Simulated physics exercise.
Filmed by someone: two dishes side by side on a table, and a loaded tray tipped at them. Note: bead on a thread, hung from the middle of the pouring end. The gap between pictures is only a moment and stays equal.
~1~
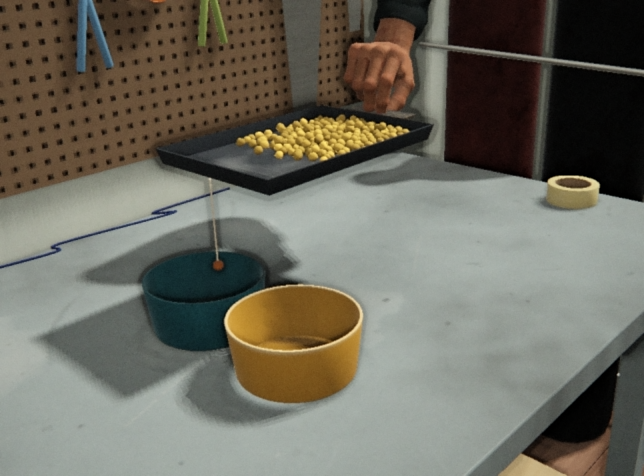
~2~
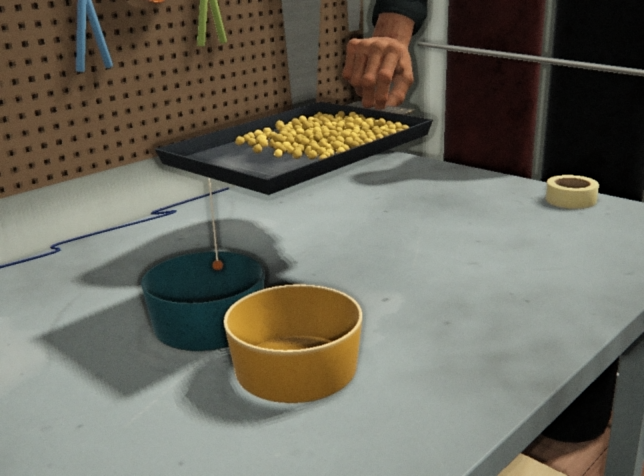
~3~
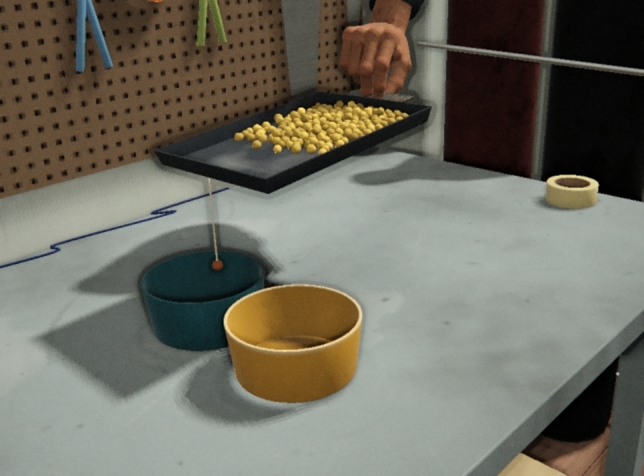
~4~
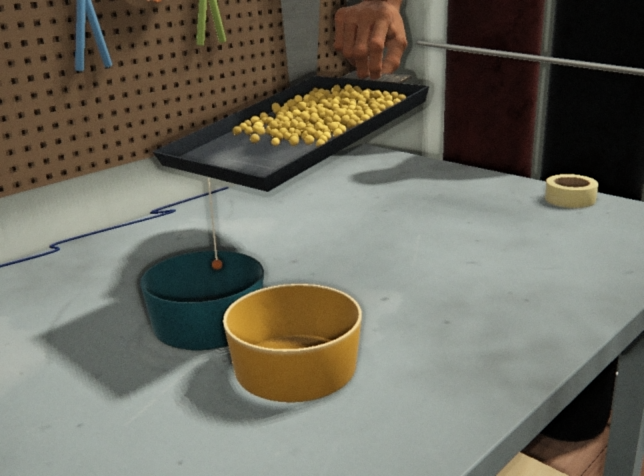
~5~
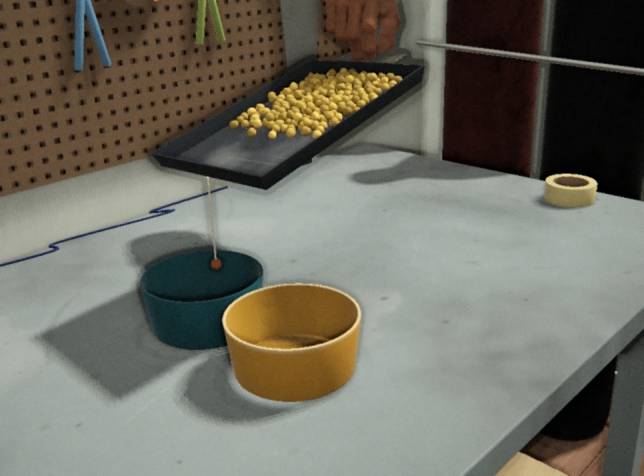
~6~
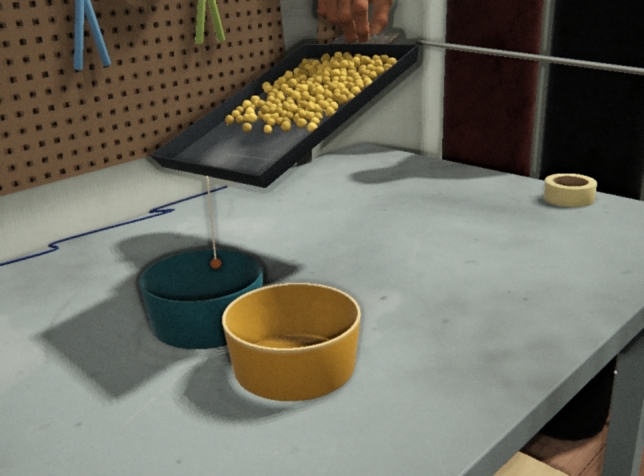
At the start, a hand holds the far end of a dark tray of yellow puffed balls, nearly level above a teal dish and a mustard one. The hand then raises that end steadily, the tray tilts clearly toward the left, and the balls shift slightly down it.
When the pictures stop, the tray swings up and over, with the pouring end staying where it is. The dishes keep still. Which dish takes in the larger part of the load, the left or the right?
The dish on the left is going to receive more.
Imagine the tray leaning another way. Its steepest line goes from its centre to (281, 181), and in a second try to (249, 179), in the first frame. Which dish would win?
The first slope favours the dish to the right, the second the dish to the right.
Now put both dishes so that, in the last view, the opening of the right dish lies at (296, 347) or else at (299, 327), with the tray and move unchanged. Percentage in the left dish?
40 %, then 50 %.
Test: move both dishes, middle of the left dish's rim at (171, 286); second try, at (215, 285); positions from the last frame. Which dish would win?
With the dishes at the first place it's the left-side dish, and at the second it's the left-side dish.
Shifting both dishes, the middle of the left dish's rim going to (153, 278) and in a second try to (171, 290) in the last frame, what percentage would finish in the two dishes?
You'd get near 90 percent first and near 70 percent next.
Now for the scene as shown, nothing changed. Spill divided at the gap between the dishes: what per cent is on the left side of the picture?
100 %, roughly.
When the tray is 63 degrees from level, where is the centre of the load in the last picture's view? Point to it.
Roughly (182, 159).
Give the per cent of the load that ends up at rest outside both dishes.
My estimate is close to 60 %.
Soon after the last picture, tray tipped steeply; most on the tray; a stray few in the left dish; a stray few outside both; about a quarter in the air.
A little later, tray tipped right over; about a third on the tray; about a quarter in the left dish; about a third outside both; a small part in the air.
Later still, tray tipped past a quarter turn; a stray few in the right dish; about half in the left dish; about half outside both.
At rest, tray tipped past a quarter turn; a stray few in the right dish; about half in the left dish; about half outside both.
